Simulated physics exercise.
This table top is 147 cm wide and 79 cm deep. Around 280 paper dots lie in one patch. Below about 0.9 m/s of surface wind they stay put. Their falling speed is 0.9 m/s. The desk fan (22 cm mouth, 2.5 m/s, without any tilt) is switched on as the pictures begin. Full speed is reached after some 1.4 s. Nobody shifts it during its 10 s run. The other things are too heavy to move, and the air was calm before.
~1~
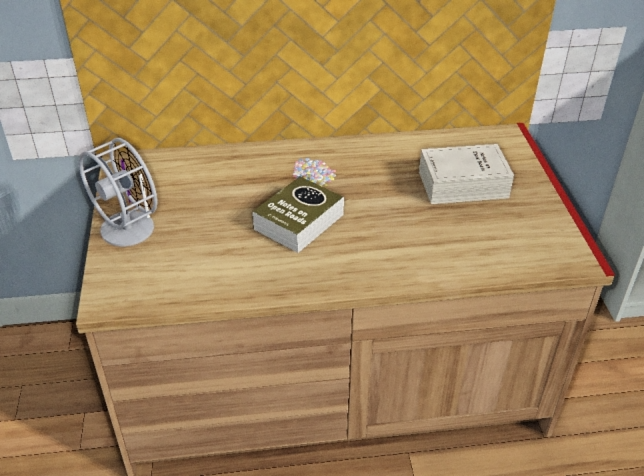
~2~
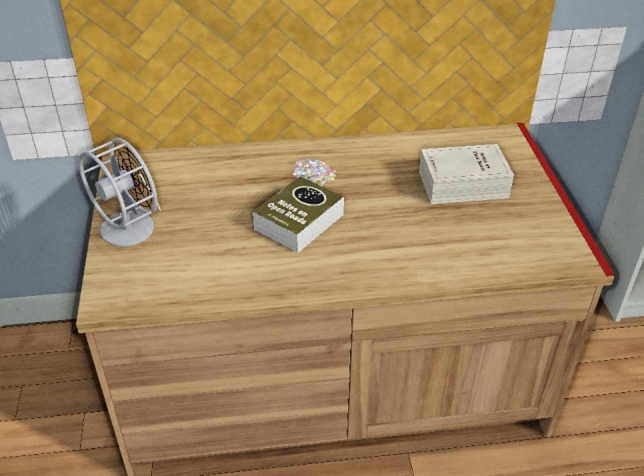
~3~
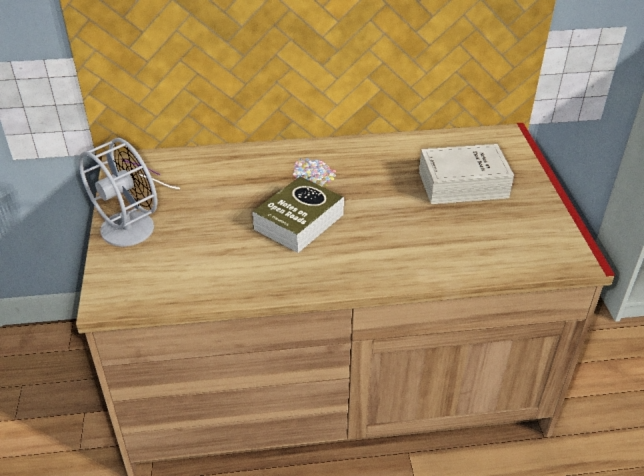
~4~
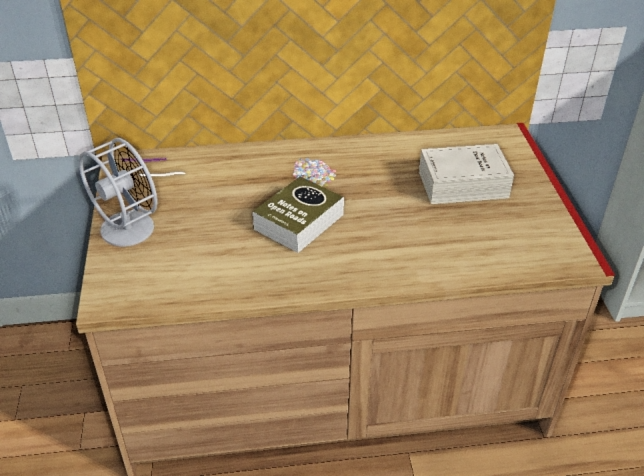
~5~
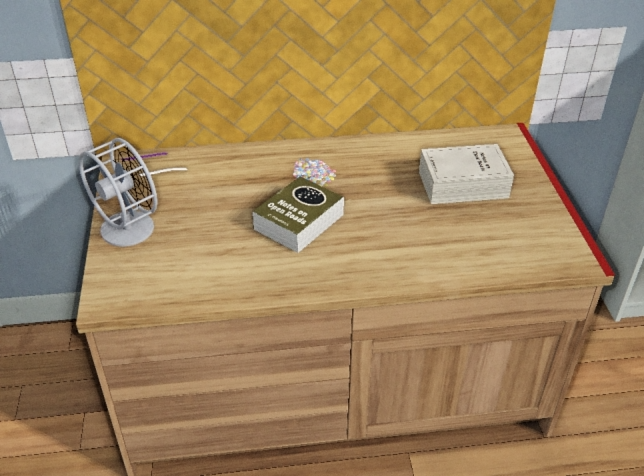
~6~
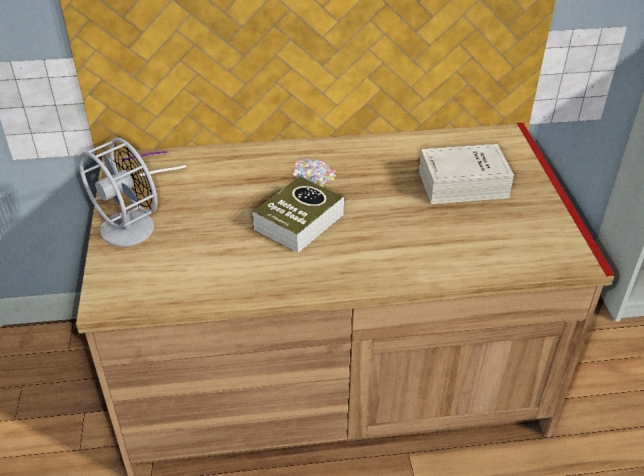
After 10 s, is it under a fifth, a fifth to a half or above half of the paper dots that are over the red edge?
By then not even a fifth are over the red edge.
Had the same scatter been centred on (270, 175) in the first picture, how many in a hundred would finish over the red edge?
In that case some 15 per cent.
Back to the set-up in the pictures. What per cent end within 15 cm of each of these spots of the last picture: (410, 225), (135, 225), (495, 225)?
In turn about 80 %, 0 %, 0 %.
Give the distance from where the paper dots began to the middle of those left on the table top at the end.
Roughly 40 cm.
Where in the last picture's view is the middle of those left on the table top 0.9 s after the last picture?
Around (422, 206).
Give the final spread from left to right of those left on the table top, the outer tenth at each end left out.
About 20 cm.
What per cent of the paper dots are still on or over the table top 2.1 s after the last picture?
About 100 %.
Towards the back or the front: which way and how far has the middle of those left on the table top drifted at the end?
To the front, by about 25 cm.
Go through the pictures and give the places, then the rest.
In the first picture, the middle of the paper dots is near (314, 172), none has stirred yet and the mouth of the desk fan is at (118, 184).
In the second picture, the middle of the paper dots is near (314, 172), none has stirred yet and the red edge is centred on (564, 190).
In the third picture, the middle of the paper dots is near (314, 172), none has stirred yet, the top of a book is at (299, 204) and the top of a book is at (467, 162).
In the fourth picture, the middle of the paper dots is near (314, 172) and none has stirred yet.
In the fifth picture, the middle of the paper dots is near (314, 172) and none has stirred yet.
In the sixth picture, the middle of the paper dots is near (314, 173) and about 1 % have left their places.
Then, 0.9 s after the last picture, 86 % are on the move or not yet settled, 0 % are over the red edge; the middle of those still in play is near (422, 206).
Then, 2.1 s after the last picture, 19 % are on the move or not yet settled, 1 % are over the red edge; the middle of those still in play is near (420, 213).
Then, 4.4 s after the last picture, 16 % are on the move or not yet settled, 1 % are over the red edge; the middle of those still in play is near (420, 213).
Then, 8.9 s after the last picture, at the end, 1 % are over the red edge; the middle of those still in play is near (420, 213).
